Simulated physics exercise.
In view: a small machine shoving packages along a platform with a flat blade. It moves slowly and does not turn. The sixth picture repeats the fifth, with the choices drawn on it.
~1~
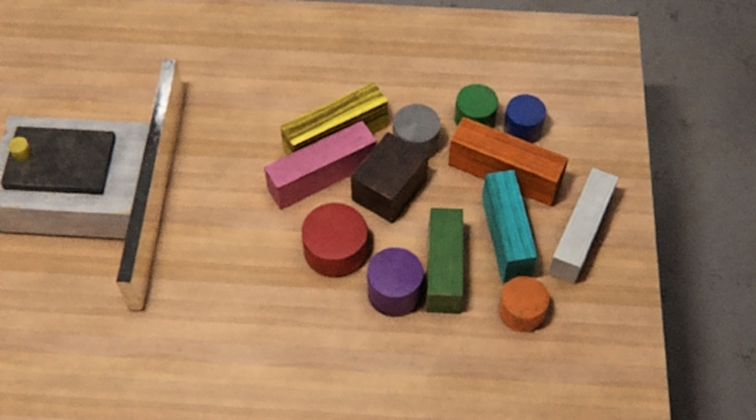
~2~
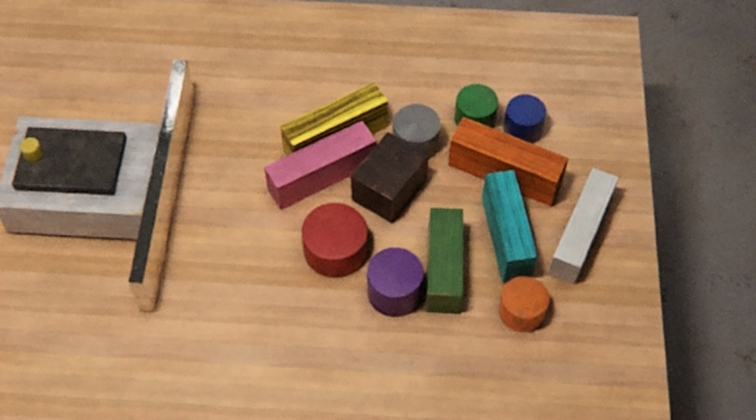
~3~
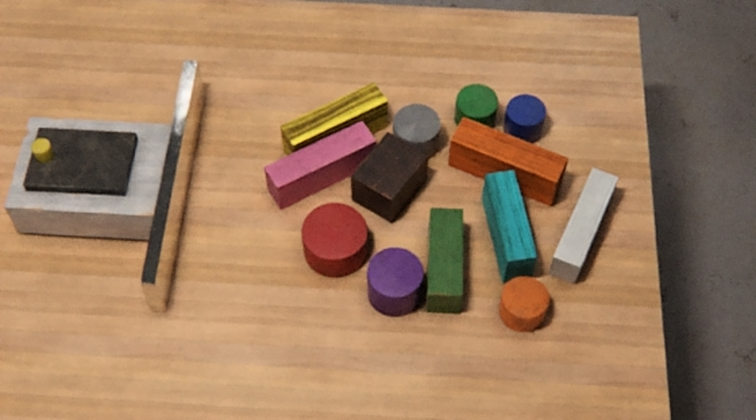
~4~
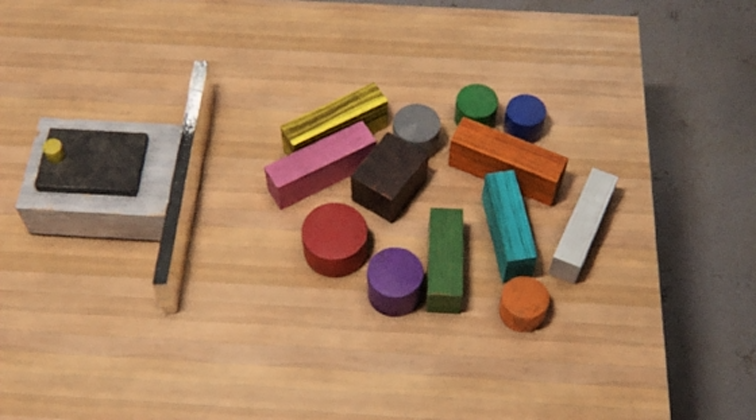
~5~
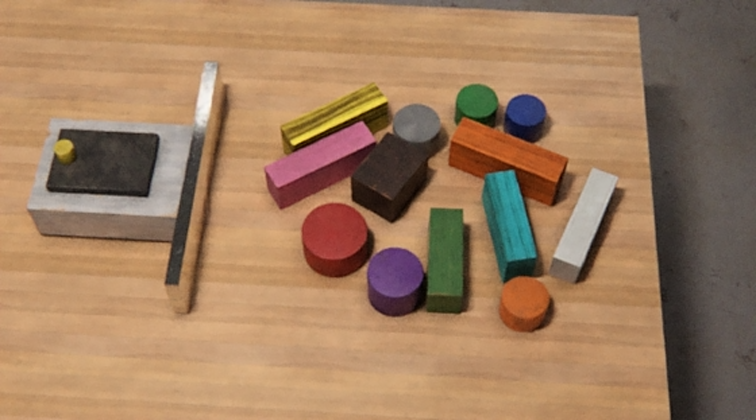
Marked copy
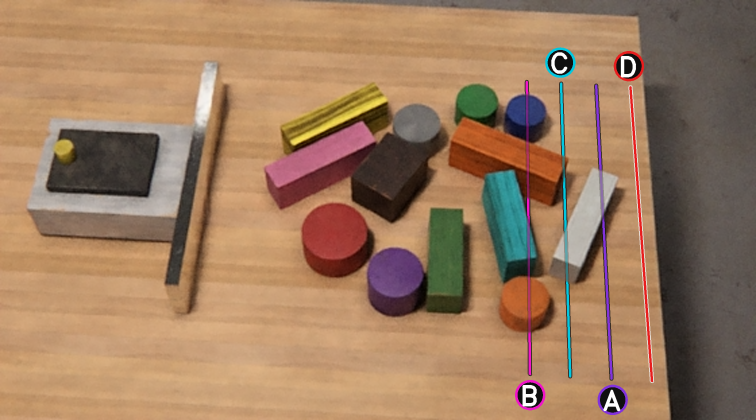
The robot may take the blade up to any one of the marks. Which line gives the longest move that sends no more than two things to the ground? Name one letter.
It should halt at B.
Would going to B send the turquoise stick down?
No.
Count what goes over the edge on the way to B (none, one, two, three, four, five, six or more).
In all, one.
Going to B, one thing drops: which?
The white stick goes over.
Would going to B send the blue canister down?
No.
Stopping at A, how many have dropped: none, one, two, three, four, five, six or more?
Six or more.
On the marked copy, A at (603, 220); B at (528, 216); C at (565, 218); D at (640, 222).
Following B. Soon after the start, robot (232, 168); yellow stick (368, 115); grey canister (429, 128).
Later, robot (353, 175); white stick (609, 231); turquoise stick (567, 237).
In the end, robot (445, 179); white stick over the edge; turquoise stick (648, 252); one fallen.
As for the rest, A drops nine; C drops five; D drops thirteen.
